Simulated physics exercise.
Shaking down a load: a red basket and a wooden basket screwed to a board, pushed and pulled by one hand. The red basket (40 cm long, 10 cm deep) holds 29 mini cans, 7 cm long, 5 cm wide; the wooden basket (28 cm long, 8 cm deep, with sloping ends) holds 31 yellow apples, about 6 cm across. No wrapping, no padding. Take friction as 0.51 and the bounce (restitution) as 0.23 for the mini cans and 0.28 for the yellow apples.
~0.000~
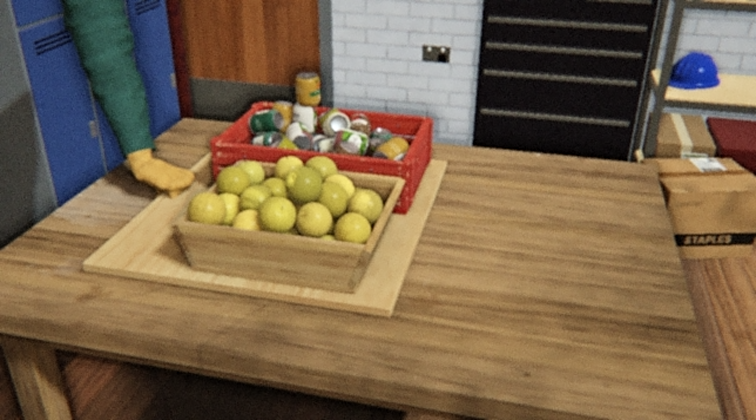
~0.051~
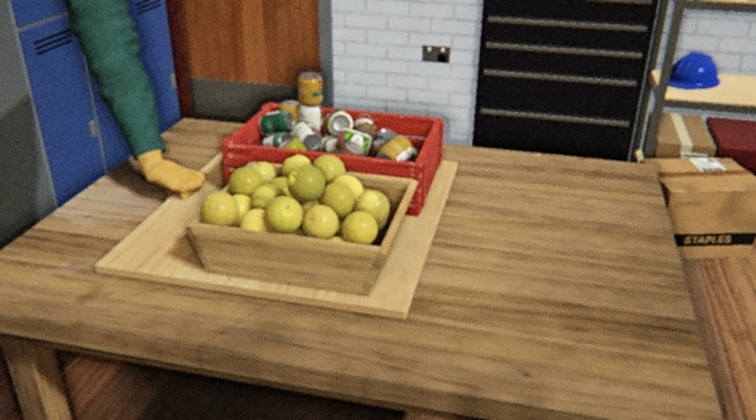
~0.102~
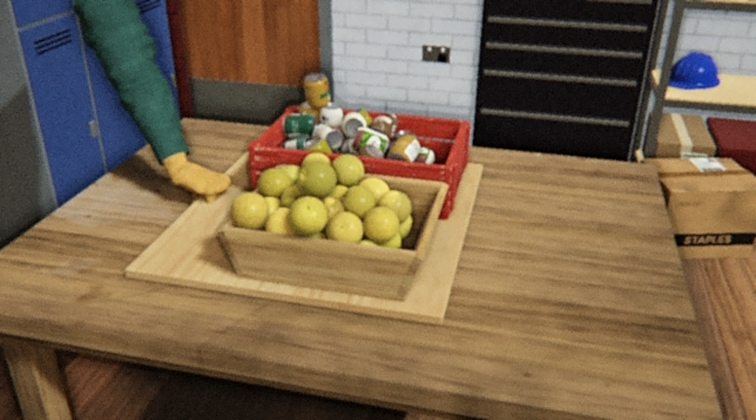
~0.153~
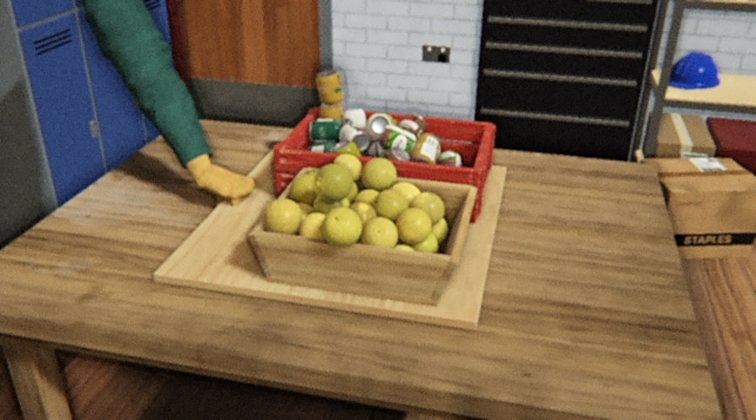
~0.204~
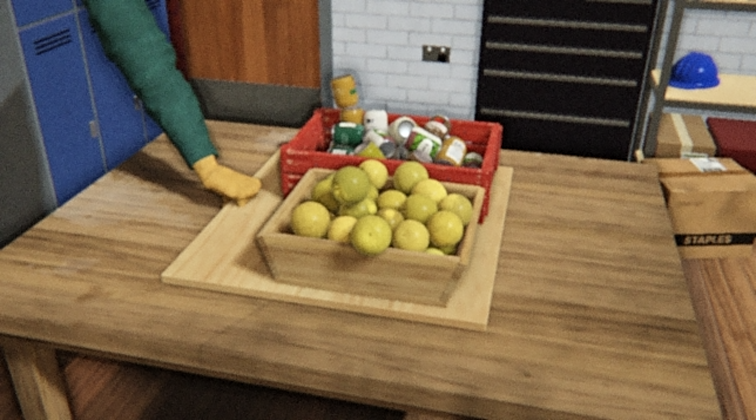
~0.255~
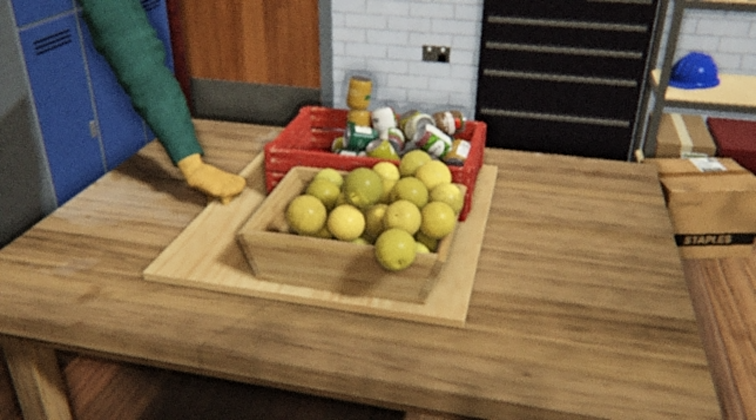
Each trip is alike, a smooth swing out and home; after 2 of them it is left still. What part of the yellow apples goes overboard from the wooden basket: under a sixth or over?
The wooden basket loses over a sixth of its yellow apples.
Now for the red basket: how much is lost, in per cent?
Lost: Red basket 15 per cent.
After 0.42 s, red basket 28 in, 1 out and wooden basket 25 in, 6 out.
After 0.62 s, red basket 26 in, 3 out and wooden basket 23 in, 8 out.
After 0.91 s, red basket 24 in, 5 out and wooden basket 21 in, 10 out.
Final count (at 1.28 s), red basket 24 in, 5 out and wooden basket 21 in, 10 out. Asked share, 10 of 31, 32 per cent.
